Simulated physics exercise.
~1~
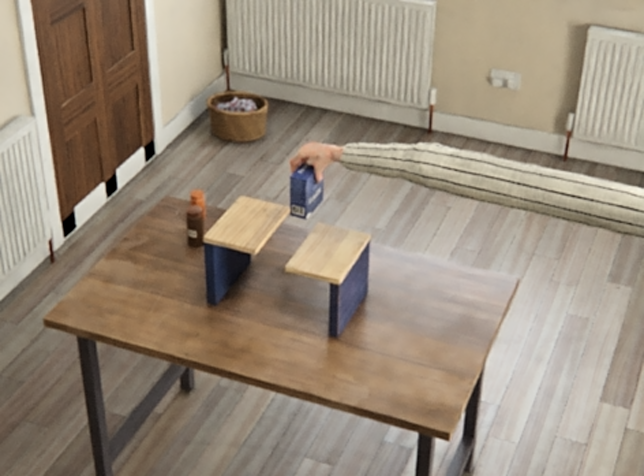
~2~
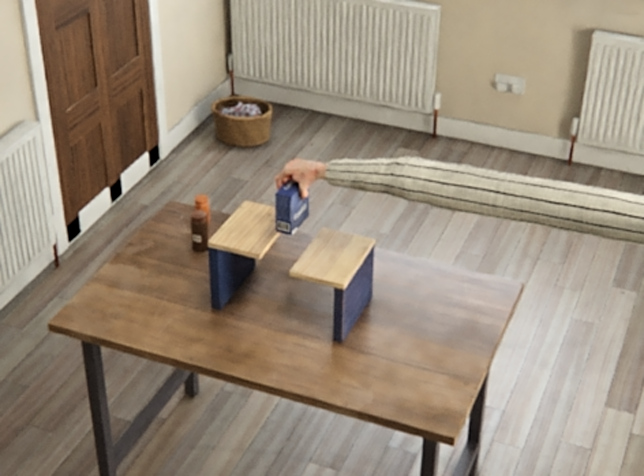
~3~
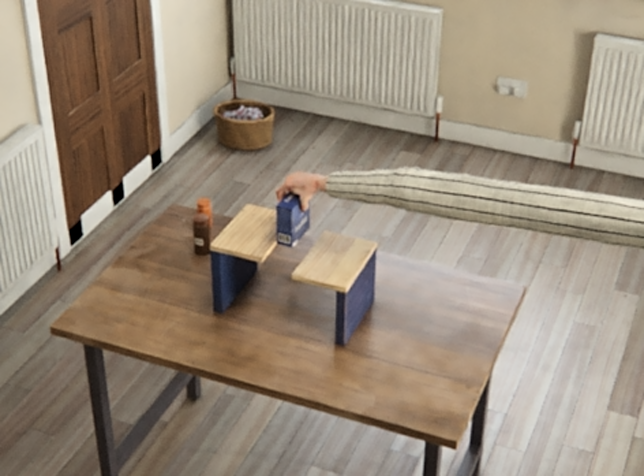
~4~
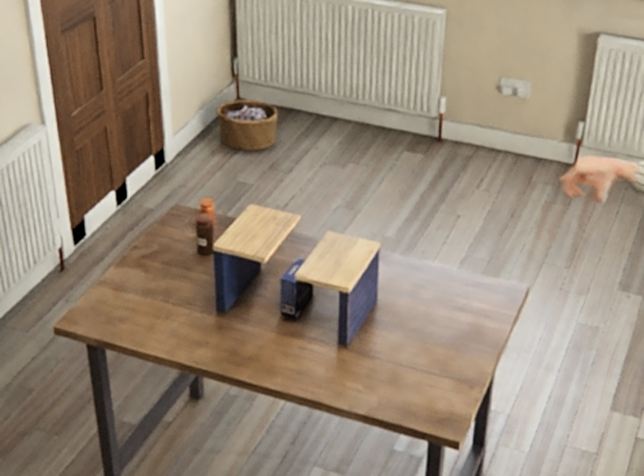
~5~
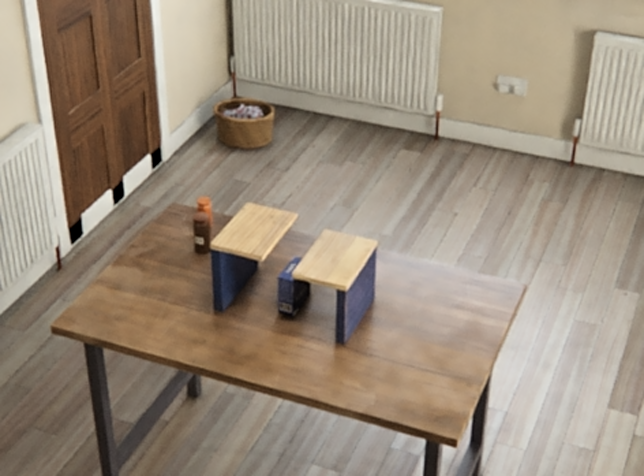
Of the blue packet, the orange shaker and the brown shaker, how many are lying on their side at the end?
None of them are. The blue packet and both shakers are all standing upright at the end.
